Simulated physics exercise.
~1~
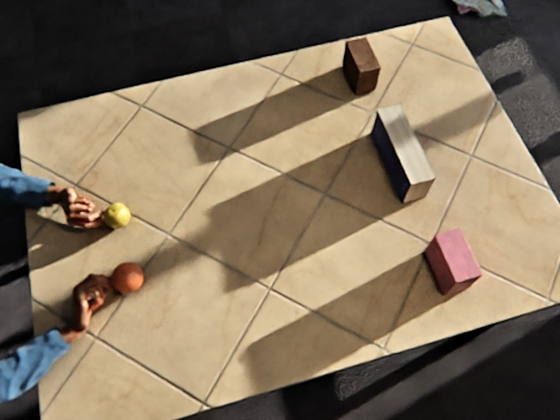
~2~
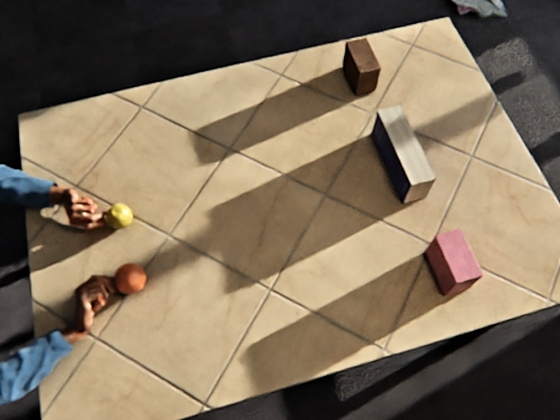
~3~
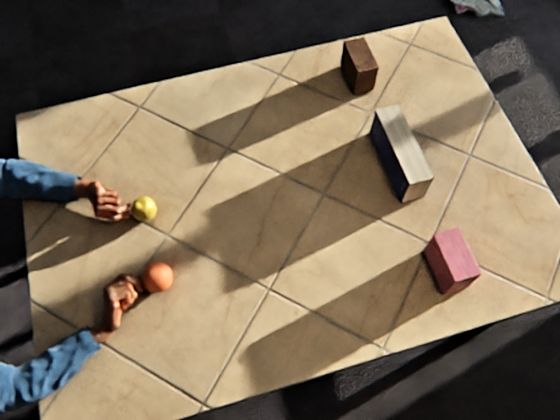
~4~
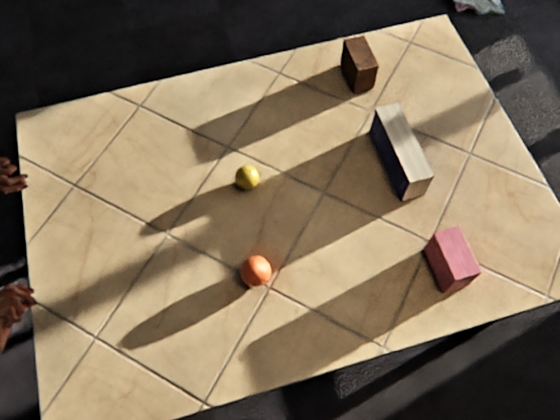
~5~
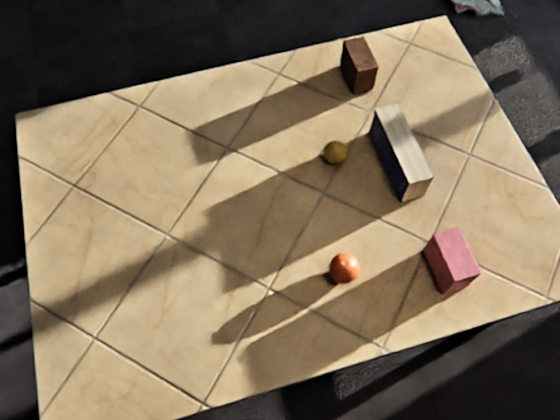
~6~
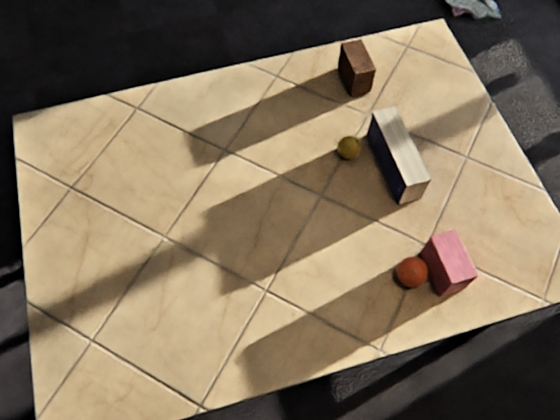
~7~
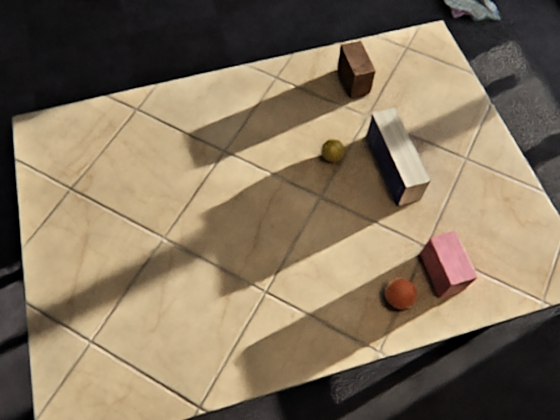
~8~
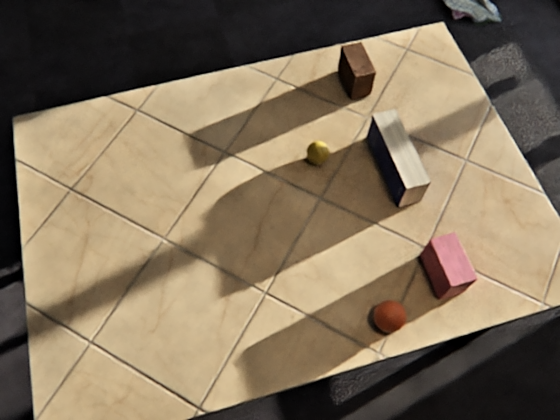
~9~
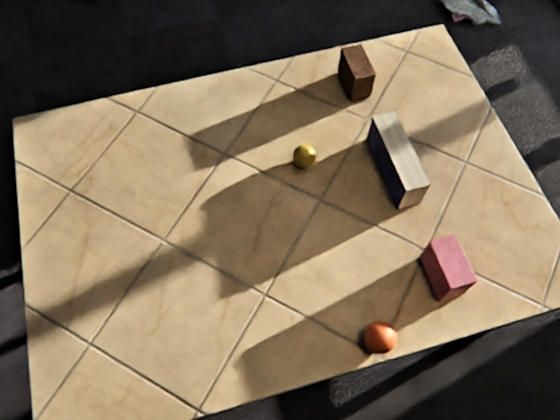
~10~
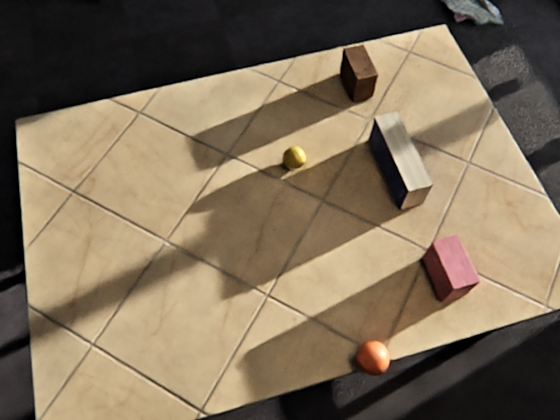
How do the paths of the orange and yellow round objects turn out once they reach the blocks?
Neither gets through a gap. The orange one bounces off the pink block and the yellow one bounces off the long block in the middle, and both roll back leftward.
